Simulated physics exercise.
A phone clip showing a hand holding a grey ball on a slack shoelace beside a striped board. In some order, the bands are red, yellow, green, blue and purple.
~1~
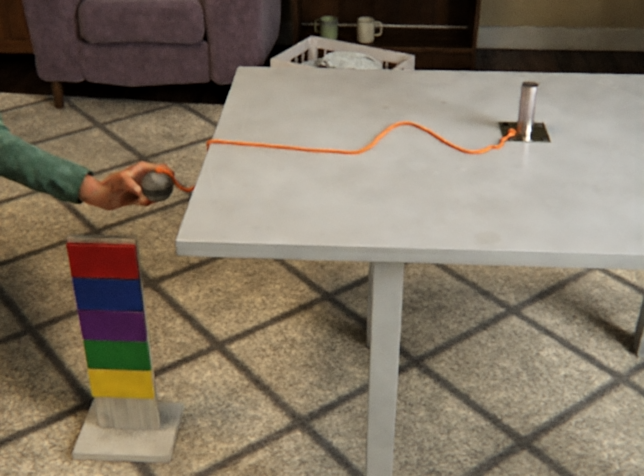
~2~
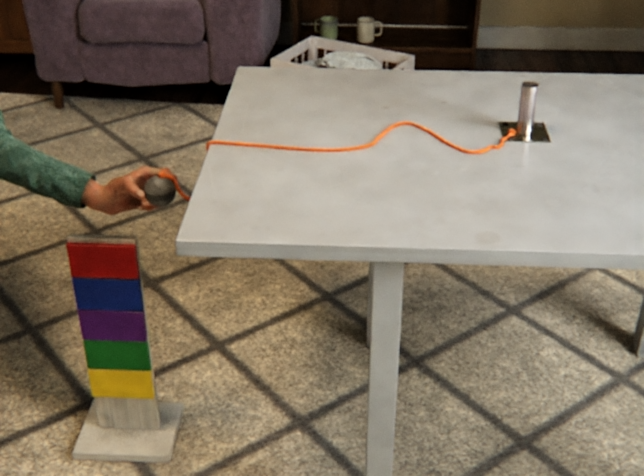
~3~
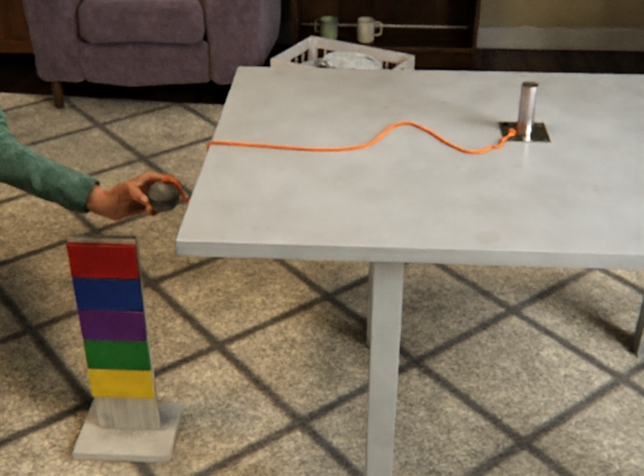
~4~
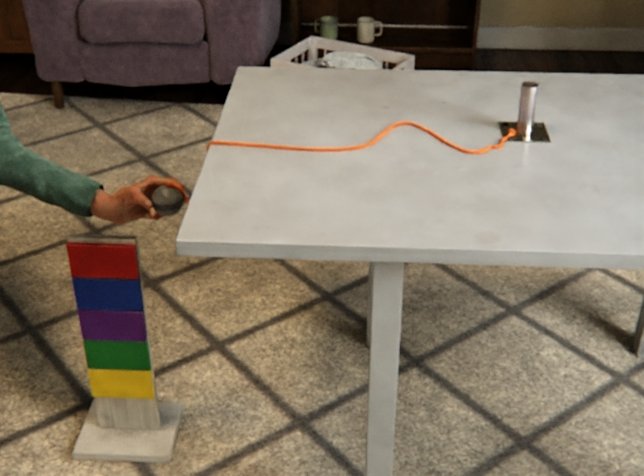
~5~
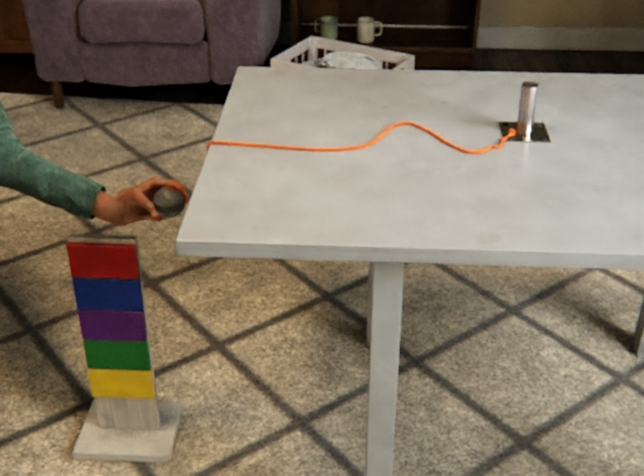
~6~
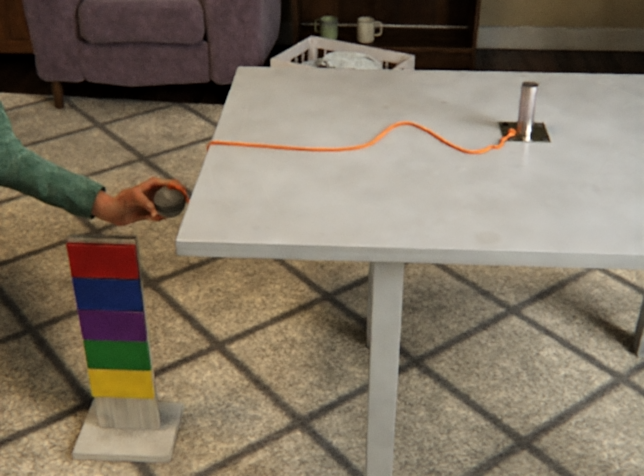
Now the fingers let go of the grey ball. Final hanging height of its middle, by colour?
Purple band.
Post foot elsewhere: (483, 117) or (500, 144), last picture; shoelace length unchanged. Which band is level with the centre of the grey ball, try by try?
Taking the two spots in turn: Green, then green.
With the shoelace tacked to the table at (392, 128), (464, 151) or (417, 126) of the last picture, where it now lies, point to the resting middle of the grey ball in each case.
Result per try (px, approx.): (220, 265); (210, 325); (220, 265).
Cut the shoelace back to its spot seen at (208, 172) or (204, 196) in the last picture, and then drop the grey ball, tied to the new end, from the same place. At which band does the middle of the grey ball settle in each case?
Red; blue.
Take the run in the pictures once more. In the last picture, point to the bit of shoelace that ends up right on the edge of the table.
The point at (299, 149).
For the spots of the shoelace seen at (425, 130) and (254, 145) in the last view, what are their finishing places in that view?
The first lands at (373, 136), while the second lands at (212, 187).
Soon after, ball near (207, 304); level with blue.
After that, ball near (243, 322); level with purple.
In the end, ball near (222, 325); level with purple. Its centre hangs level with the purple band.
